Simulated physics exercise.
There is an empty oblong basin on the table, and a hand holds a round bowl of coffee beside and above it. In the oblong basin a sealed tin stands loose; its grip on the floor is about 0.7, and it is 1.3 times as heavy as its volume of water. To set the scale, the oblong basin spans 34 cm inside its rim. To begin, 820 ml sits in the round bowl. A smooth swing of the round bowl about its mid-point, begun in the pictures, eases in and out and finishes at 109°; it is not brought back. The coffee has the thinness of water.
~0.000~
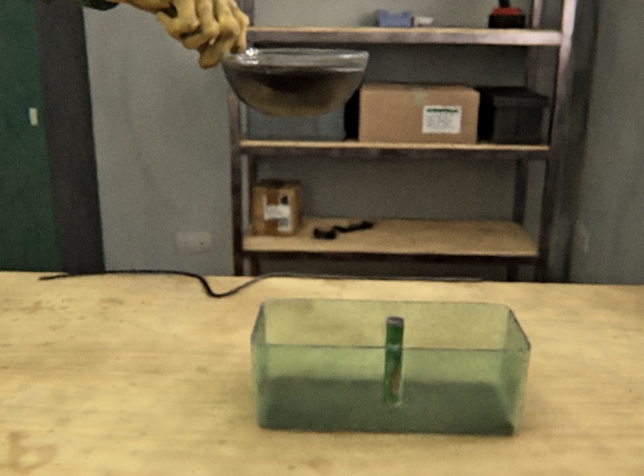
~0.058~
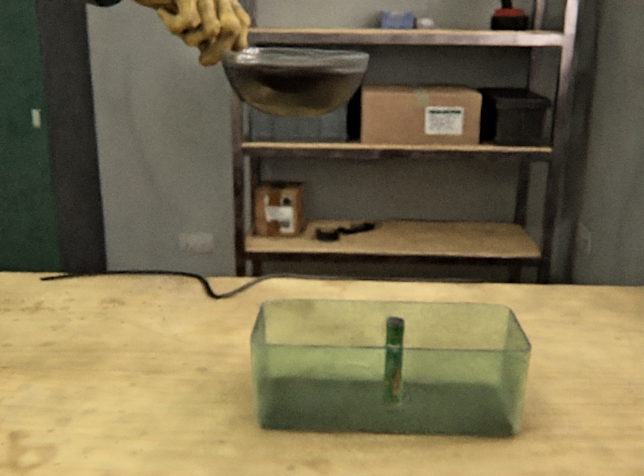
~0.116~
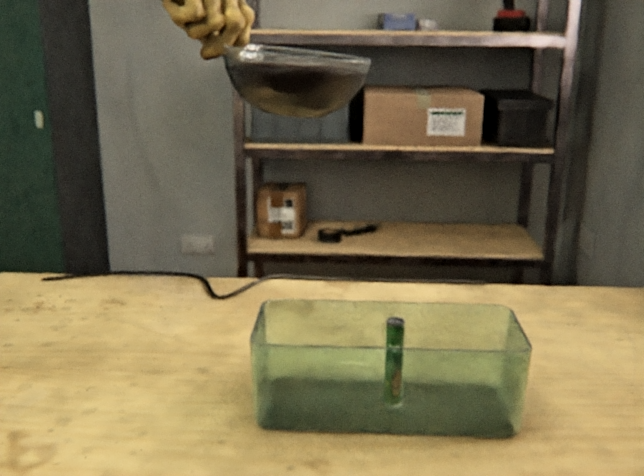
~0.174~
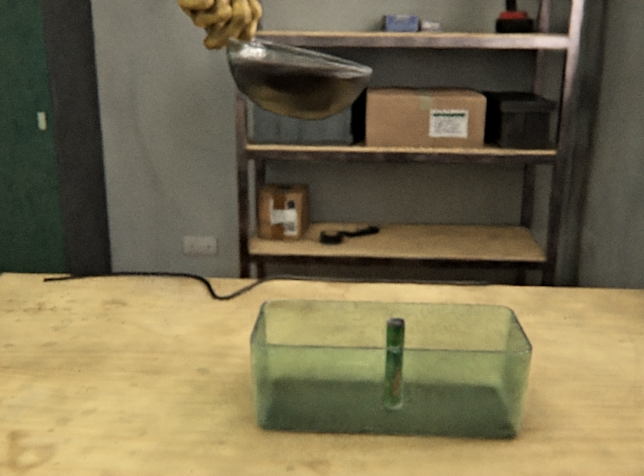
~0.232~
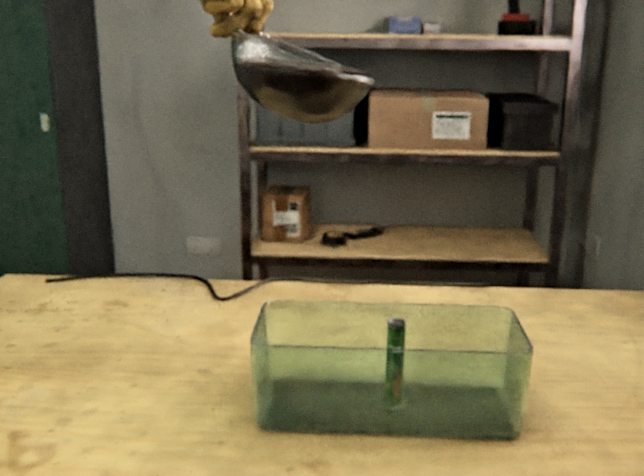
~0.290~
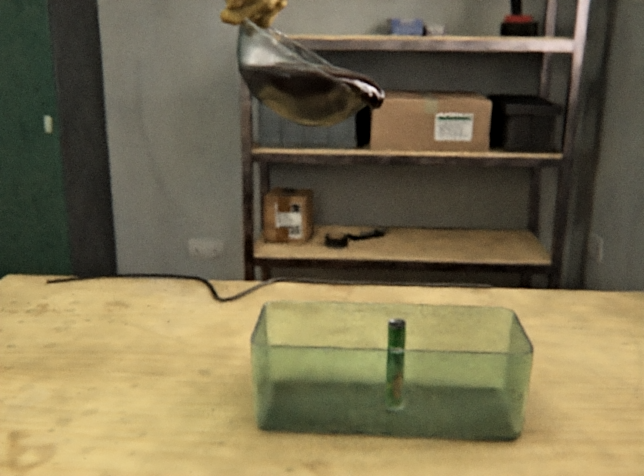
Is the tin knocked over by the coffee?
Yes.
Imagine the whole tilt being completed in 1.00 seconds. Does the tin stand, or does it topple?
Outcome - the tin comes down.
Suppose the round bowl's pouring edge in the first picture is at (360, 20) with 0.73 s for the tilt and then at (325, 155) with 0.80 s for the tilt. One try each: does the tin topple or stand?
Trial 1 - tin tips; trial 2 - tin tips.
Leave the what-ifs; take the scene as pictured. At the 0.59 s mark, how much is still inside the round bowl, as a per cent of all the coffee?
Around 8 in a hundred.
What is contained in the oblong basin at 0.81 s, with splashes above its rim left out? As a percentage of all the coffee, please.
84 per cent or thereabouts.
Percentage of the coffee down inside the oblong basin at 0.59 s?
I'd estimate some 22 percent of the liquid.
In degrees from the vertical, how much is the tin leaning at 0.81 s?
It tilts roughly 10° from upright.
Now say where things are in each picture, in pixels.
The first frame shows tilt 0°; pouring edge (367, 55); surface from (227, 63) to (363, 65); the oblong basin's rim runs from (257, 321) to (520, 327); the tin's top is at (395, 324).
The second frame shows tilt 1°; pouring edge (368, 57); surface from (227, 62) to (363, 66).
The third frame shows tilt 6°; pouring edge (369, 62); surface from (229, 59) to (365, 68).
The fourth frame shows tilt 12°; pouring edge (371, 71); surface from (233, 58) to (368, 71).
The fifth frame shows tilt 21°; pouring edge (371, 84); surface from (238, 59) to (369, 80); 2 per cent is over the edge.
The sixth frame shows tilt 32°; pouring edge (370, 98); surface from (243, 64) to (362, 85); 10 per cent is over the edge.
By 0.59 s the tilt is 92° and 8 per cent is still to pour; the tin stands where it began.
By 0.81 s the tilt is 109° and 0 per cent is still to pour; the tin leans 12°.
By 1.05 s the tilt is 109° and 0 per cent is still to pour; the tin lies on its side.
By 1.30 s the tilt is 109° and 0 per cent is still to pour; the tin lies on its side.
At rest the tin lies on its side.
